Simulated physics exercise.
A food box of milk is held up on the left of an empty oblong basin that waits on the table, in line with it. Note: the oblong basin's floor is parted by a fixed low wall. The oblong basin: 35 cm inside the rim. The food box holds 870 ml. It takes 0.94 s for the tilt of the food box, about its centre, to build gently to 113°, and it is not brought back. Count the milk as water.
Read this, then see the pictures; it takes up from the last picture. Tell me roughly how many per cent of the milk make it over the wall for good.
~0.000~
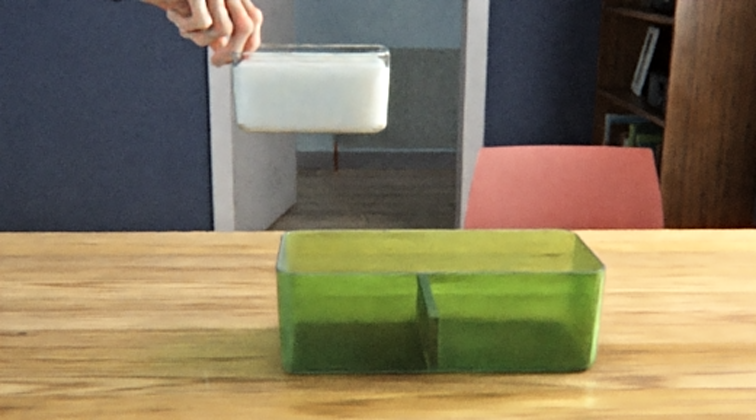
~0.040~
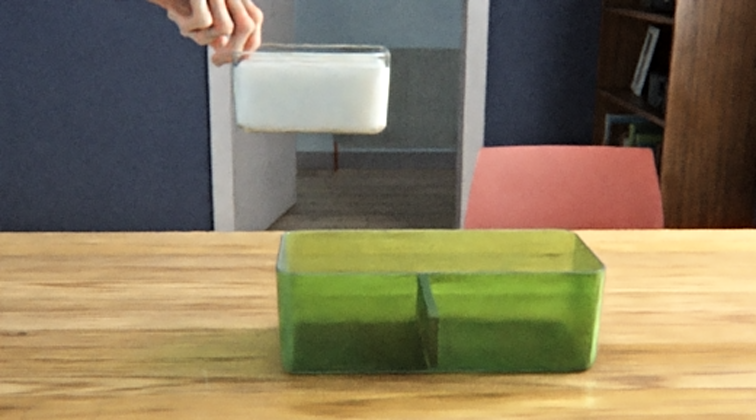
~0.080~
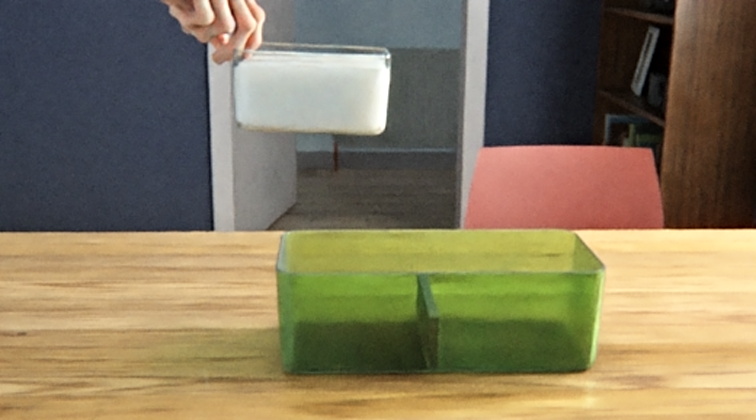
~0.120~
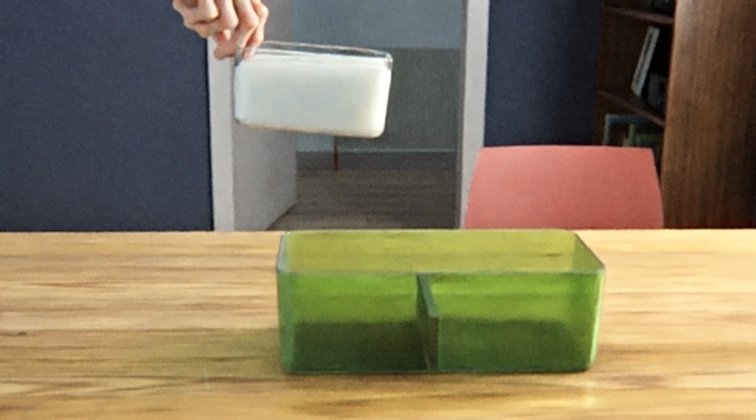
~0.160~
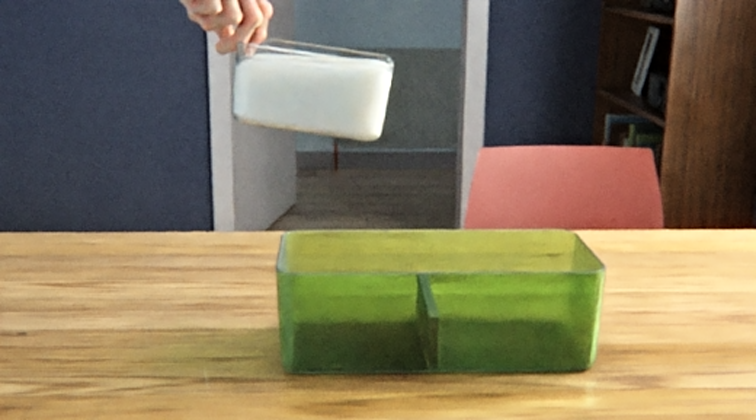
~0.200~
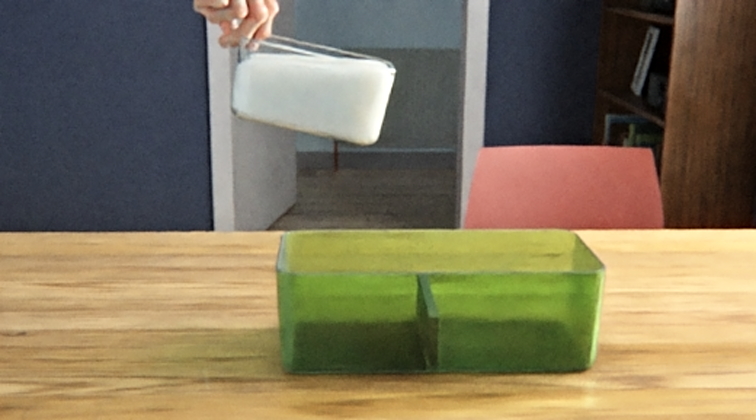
Roughly 70 per cent make it over.
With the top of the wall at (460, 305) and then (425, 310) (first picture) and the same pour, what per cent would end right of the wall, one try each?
Result: 45 per cent, then 70 per cent.
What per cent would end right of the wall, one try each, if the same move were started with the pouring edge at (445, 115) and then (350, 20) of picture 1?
Respectively about 85 and 50 percent.
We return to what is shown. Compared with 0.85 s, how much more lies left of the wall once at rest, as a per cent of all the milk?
Change: Approx. 12 %.
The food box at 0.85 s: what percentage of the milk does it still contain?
Around 5 in a hundred is still there.
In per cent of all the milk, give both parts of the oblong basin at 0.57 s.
1 on the left, 12 on the right, roughly.
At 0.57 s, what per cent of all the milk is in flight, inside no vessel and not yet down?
My guess is roughly 46 %.
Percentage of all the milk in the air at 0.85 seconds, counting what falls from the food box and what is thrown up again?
Close to 7 %.
By 0.57 s the tilt is 75° and 42 per cent is still to pour, 1 is left of the wall and 11 right of it.
By 0.85 s the tilt is 110° and 5 per cent is still to pour, 15 is left of the wall and 70 right of it.
By 1.13 s the tilt is 113° and 0 per cent is still to pour, 25 is left of the wall and 70 right of it.
By 1.44 s the tilt is 113° and 0 per cent is still to pour, 26 is left of the wall and 70 right of it.
At rest 26 per cent lies left of the wall, 70 right of it and 4 outside.
